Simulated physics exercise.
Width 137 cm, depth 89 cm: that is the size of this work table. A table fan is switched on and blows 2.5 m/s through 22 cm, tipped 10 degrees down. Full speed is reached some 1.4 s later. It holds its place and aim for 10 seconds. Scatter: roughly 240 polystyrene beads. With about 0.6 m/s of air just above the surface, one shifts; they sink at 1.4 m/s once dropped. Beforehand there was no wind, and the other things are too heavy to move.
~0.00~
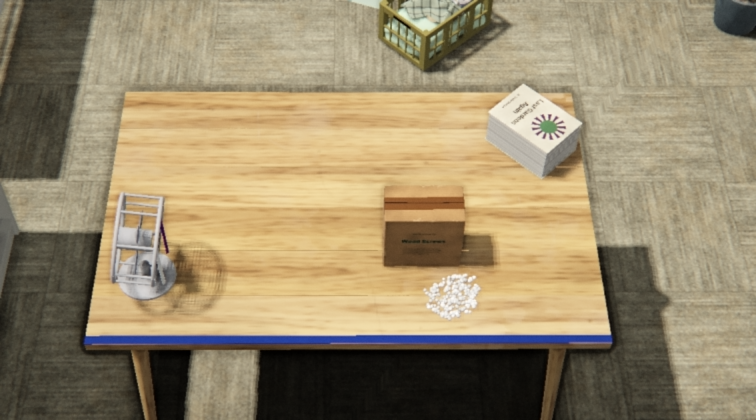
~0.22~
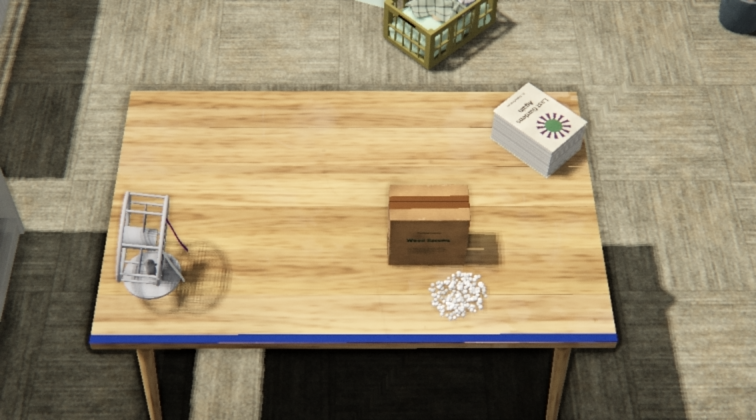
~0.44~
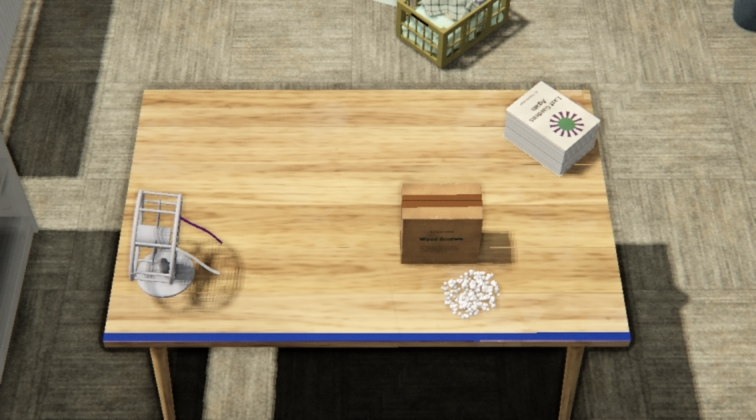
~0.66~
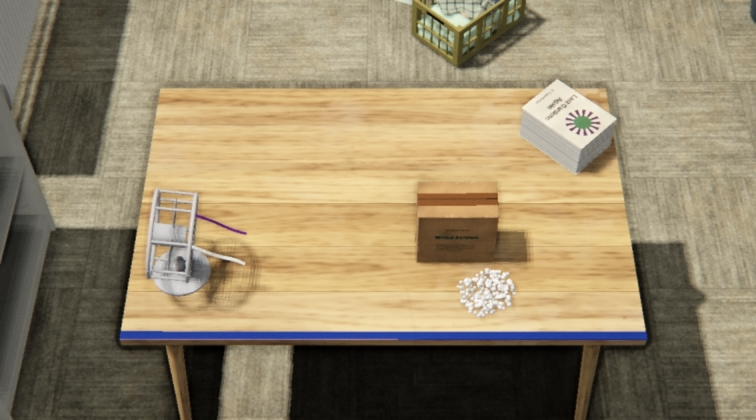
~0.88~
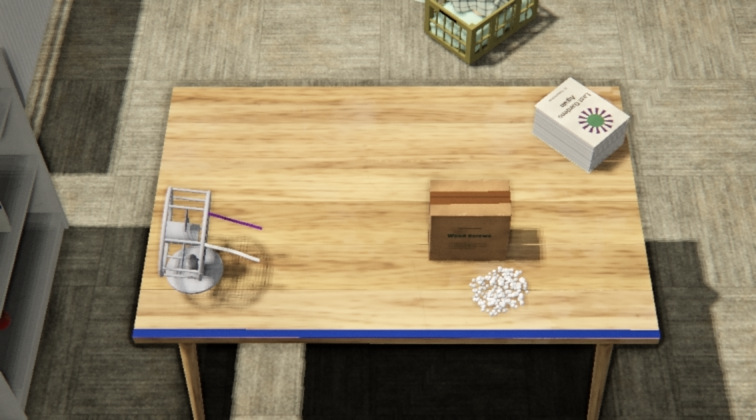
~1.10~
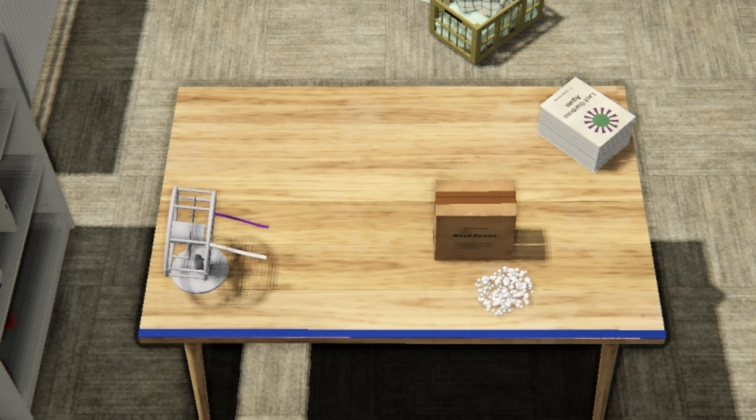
The camera, looking down from above at a light wooden table on a grey-beige carpet, drifts slowly left, so the table slides rightward in view and a grey shelf appears. A pale grey fan with purple and white streamers stands left, a brown box, white beads and stacked books right, a yellowish basket beyond. The streamers swing out rightward from the fan, while the beads stay still.
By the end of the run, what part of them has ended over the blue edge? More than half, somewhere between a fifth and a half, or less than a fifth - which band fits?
Twenty to fifty percent.
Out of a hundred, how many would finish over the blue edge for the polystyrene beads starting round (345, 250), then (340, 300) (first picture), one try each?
Taking the two spots in order, I'd say around 10 percent and then 100 percent.
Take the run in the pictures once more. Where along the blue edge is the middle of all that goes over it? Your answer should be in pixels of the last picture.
Median crossing point, approx. (582, 338).
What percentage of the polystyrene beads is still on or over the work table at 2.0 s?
The share then is about 30 %.
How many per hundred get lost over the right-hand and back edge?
Estimate: Right-hand ~ 70 %; back ~ 0 %.
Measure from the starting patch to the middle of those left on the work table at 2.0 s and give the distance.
It works out to close to 30 cm.
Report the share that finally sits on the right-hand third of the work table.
Roughly 0 in a hundred.
After 2.0 s, 30 % are over the blue edge; the middle of those still in play is near (612, 260); 28 % have settled or left.
After 3.2 s, 30 % are over the blue edge; 91 % have settled or left.
After 5.5 s, 30 % are over the blue edge; 99 % have settled or left.
After 10.0 s, at the end, 30 % are over the blue edge.
